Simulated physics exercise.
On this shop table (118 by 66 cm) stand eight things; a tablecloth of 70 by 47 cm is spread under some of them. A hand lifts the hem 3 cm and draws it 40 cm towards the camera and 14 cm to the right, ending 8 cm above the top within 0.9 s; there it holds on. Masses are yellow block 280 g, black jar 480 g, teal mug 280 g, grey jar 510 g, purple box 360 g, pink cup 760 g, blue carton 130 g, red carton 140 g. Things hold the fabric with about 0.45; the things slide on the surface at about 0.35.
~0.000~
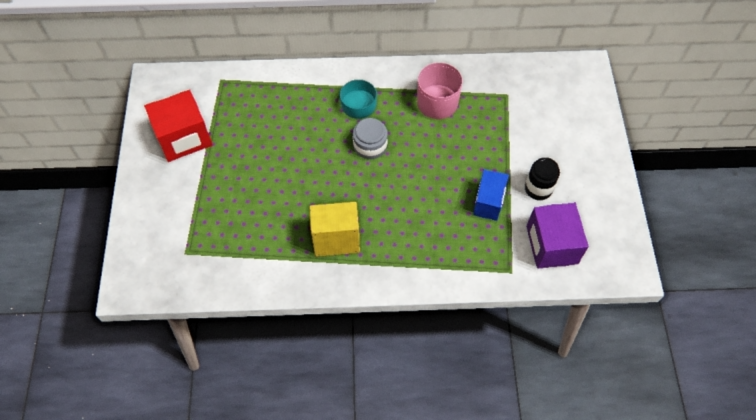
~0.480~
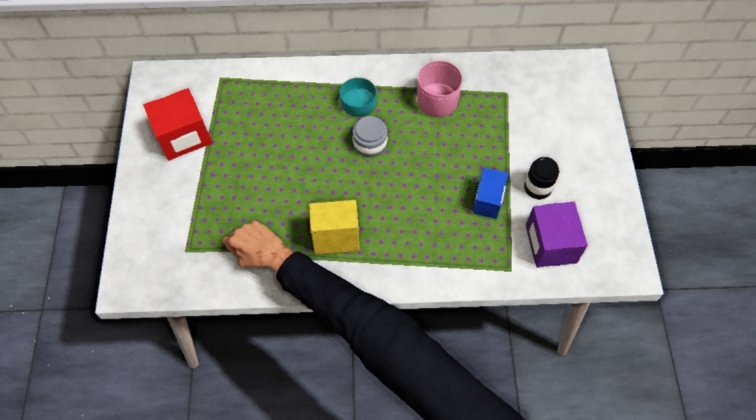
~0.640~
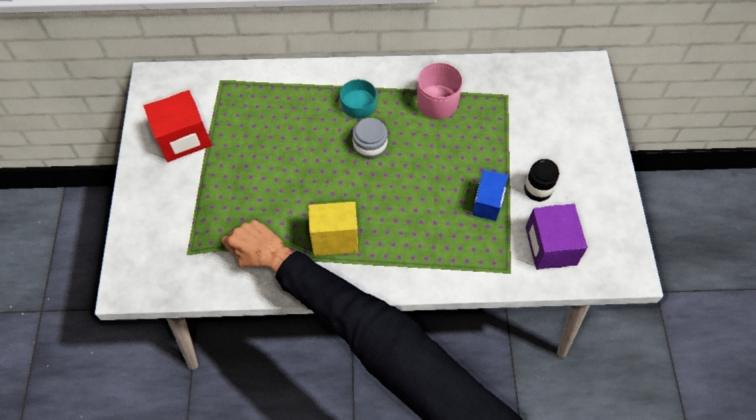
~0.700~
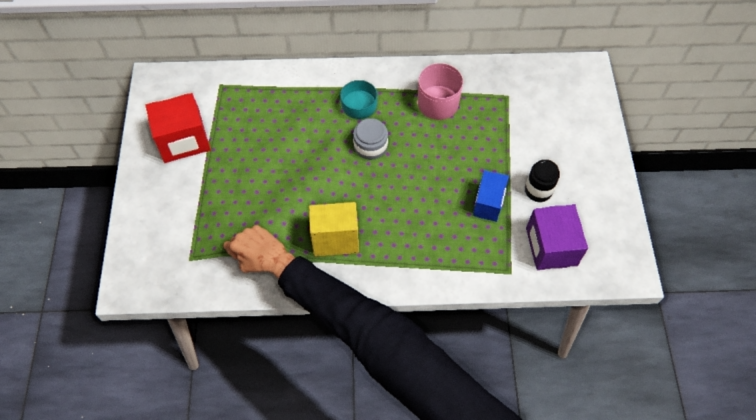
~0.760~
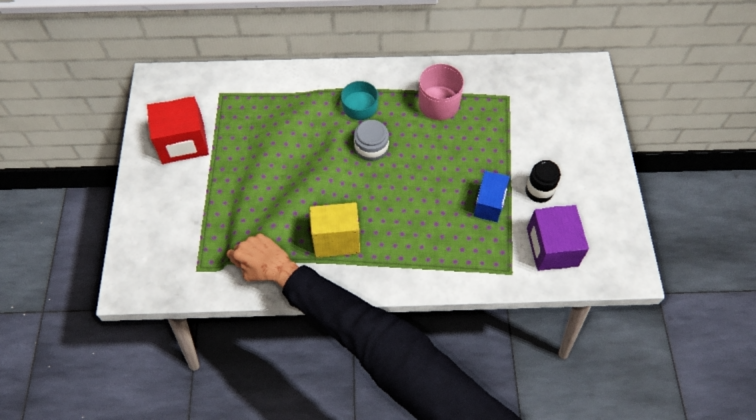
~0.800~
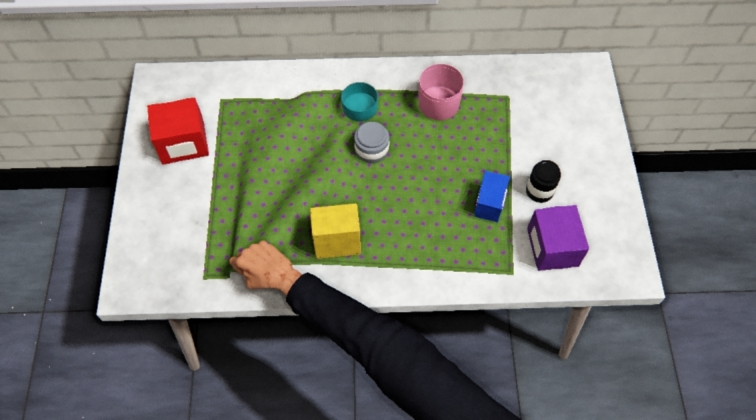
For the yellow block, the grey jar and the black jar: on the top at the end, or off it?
Result: Yellow block drops off, grey jar keeps to the top, black jar keeps to the top.
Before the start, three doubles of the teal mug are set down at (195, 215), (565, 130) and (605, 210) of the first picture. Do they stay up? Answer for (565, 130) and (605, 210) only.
In turn: Remains, remains.
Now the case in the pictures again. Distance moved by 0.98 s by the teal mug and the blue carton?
About: Teal mug 8 cm, blue carton 0 cm.
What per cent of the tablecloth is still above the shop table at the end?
About 50 per cent.
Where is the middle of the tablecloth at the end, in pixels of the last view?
Around (330, 299).
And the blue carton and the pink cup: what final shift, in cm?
About: Blue carton 15 cm, pink cup 30 cm.
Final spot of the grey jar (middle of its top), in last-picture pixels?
At about (331, 275).
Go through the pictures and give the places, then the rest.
Shows, yellow block (334, 217); grey jar (370, 130); black jar (547, 168); tablecloth corners (185, 255) (220, 80) (508, 95) (512, 274), in the first picture.
Shows, tablecloth corners (220, 78) (508, 93); grip (237, 252), in the second picture.
Shows, tablecloth corners (220, 80) (508, 95); grip (236, 252), in the third picture.
Shows, tablecloth corners (220, 85) (509, 96); grip (238, 257), in the fourth picture.
Shows, red carton (173, 117); tablecloth corners (219, 93) (509, 96); grip (241, 265), in the fifth picture.
Shows, yellow block (335, 219); grey jar (372, 134); black jar (548, 170); tablecloth corners (220, 99) (509, 96) (514, 275); grip (244, 273), in the sixth picture.
At 1.0 s, 95 % of the tablecloth is still over the top; yellow block 7 cm off its start, grey jar 7 cm off its start, teal mug 8 cm off its start.
At 1.2 s, 85 % of the tablecloth is still over the top; grey jar 18 cm off its start, yellow block 17 cm off its start, teal mug 21 cm off its start.
At 1.3 s, 65 % of the tablecloth is still over the top; grey jar 28 cm off its start at (341, 239), yellow block 27 cm off its start at (369, 358), teal mug 32 cm off its start at (295, 202).
At 1.5 s, 55 % of the tablecloth is still over the top; yellow block over the edge, grey jar 36 cm off its start, teal mug 39 cm off its start.
At 3.1 s, 50 % of the tablecloth is still over the top; yellow block over the edge, grey jar 36 cm off its start at (331, 275), black jar 0 cm off its start at (548, 170), teal mug 40 cm off its start at (281, 235).
